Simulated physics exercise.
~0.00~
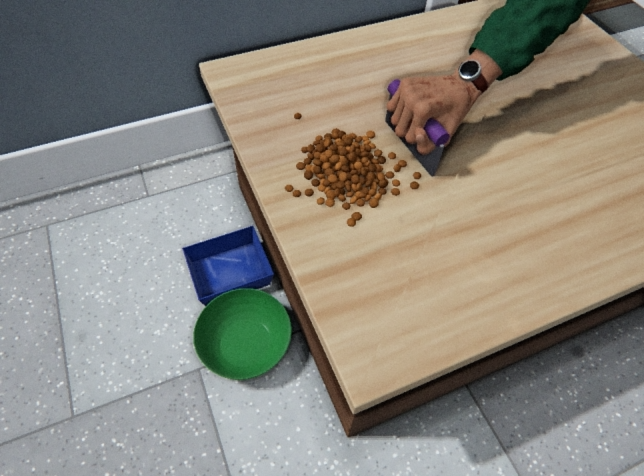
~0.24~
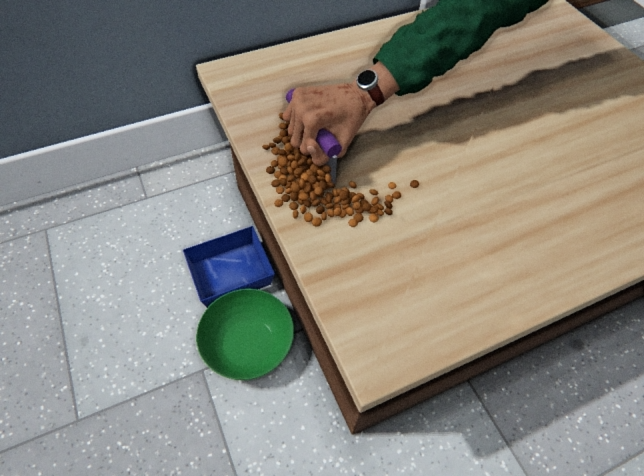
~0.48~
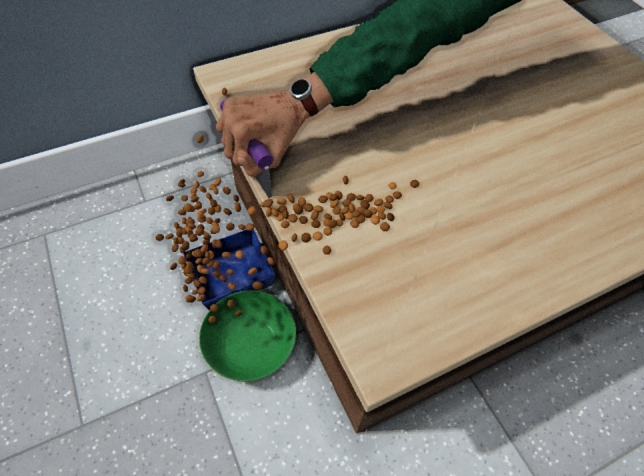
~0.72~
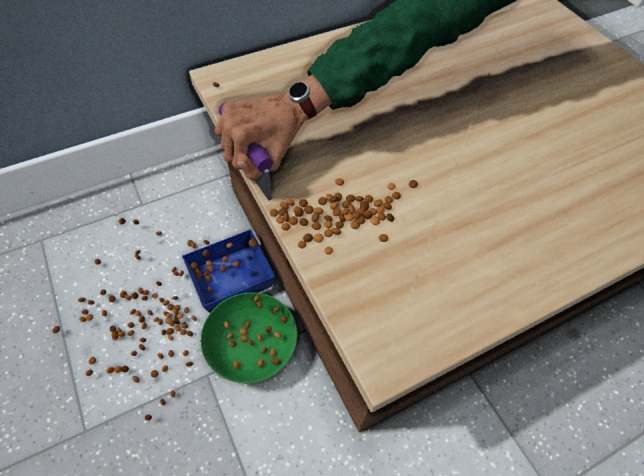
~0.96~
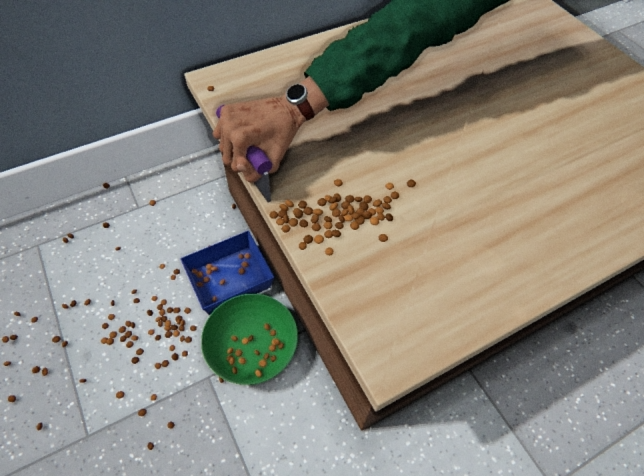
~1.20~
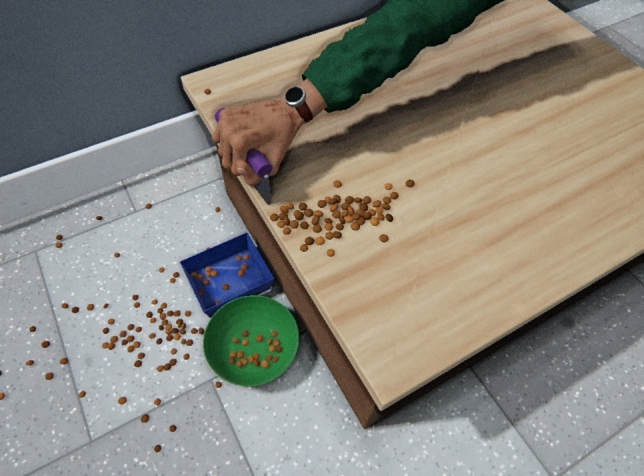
On a wooden platform, a hand sweeps kibble left with a scraper, scattering much across floor tiles, some landing in two containers.
